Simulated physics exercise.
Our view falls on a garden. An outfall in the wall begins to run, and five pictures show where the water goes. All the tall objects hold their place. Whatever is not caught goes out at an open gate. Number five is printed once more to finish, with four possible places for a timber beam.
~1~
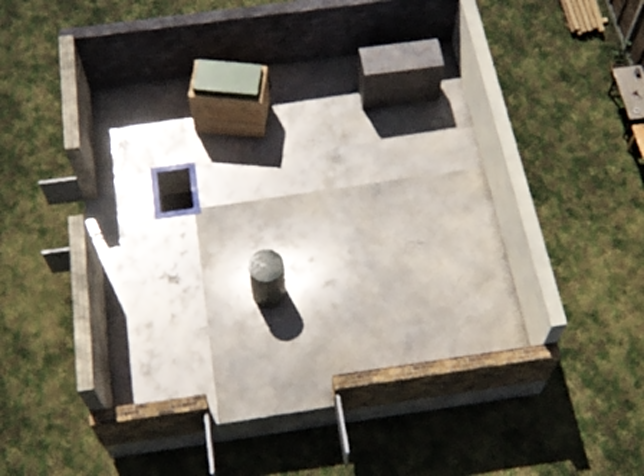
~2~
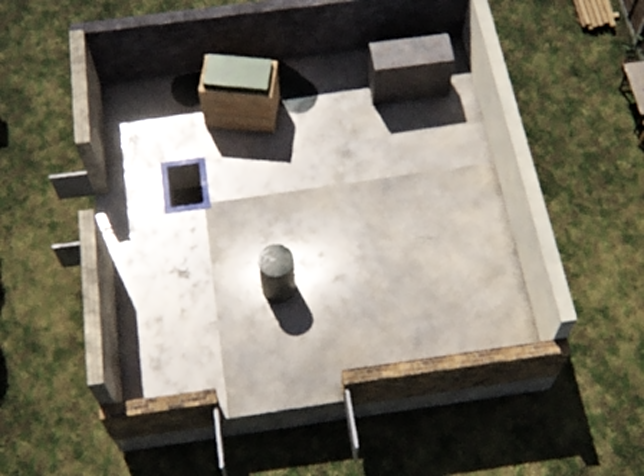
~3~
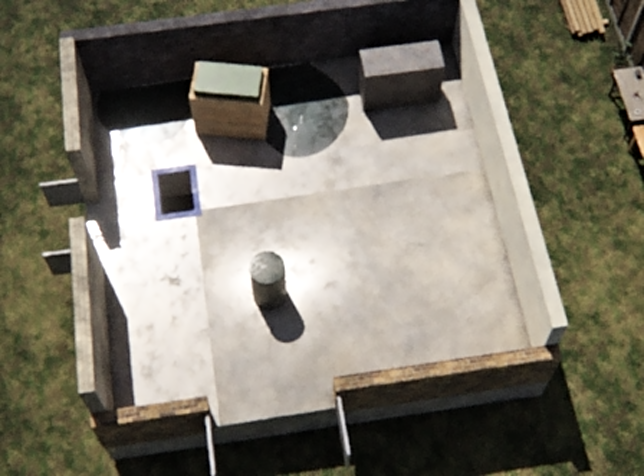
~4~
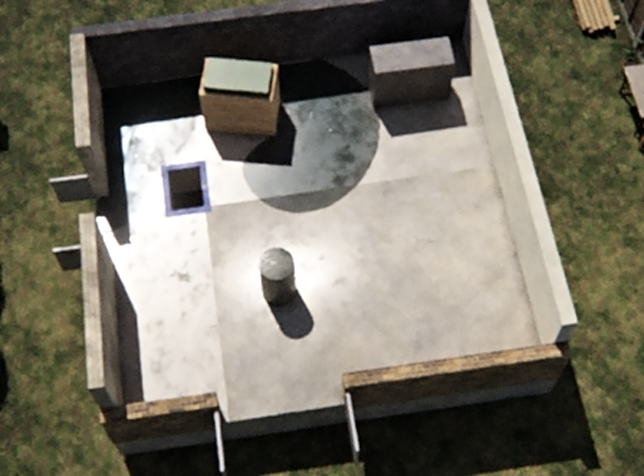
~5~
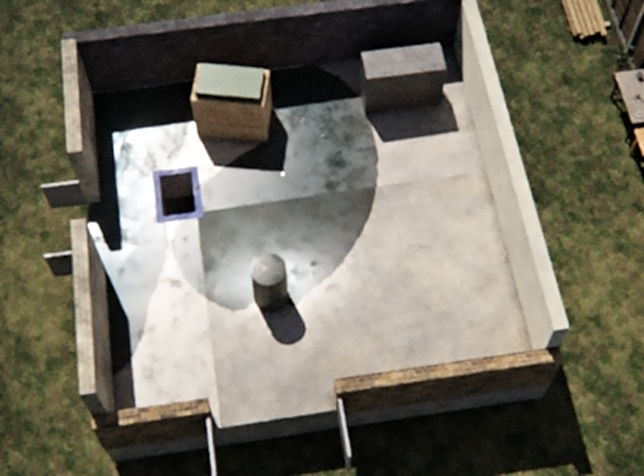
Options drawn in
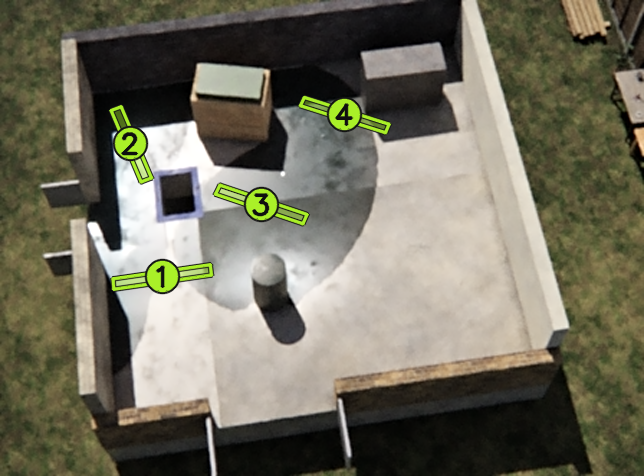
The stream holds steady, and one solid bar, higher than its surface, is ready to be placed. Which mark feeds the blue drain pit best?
I would pick position 2.
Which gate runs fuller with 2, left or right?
The right gate.
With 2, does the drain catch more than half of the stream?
No, it does not.
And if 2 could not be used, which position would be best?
That would be 3.
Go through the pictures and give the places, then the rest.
Outfall at (237, 67); blue drain pit at (175, 190); open gate at (271, 402); open gate at (100, 230); 2 % of the ground is wet; blue drain pit still dry.
Water covers 4 % of the ground and shows as far out as (306, 103); blue drain pit still dry.
Water covers 11 % of the ground and shows as far out as (102, 100); blue drain pit still dry.
Water covers 22 % of the ground and shows as far out as (108, 217); blue drain pit still dry.
Water covers 38 % of the ground and shows as far out as (123, 355); blue drain pit still dry.
On the marked copy, 1 from (113, 284) to (210, 269); 2 from (116, 108) to (146, 179); 3 from (217, 189) to (304, 219); 4 from (302, 101) to (387, 128).
With 1, about 4 % of the stream runs into the blue drain pit, about 92 % out by the gates.
With 2, about 34 % of the stream runs into the blue drain pit, about 61 % out by the gates.
With 3, about 17 % of the stream runs into the blue drain pit, about 78 % out by the gates.
With 4, about 5 % of the stream runs into the blue drain pit, about 92 % out by the gates.
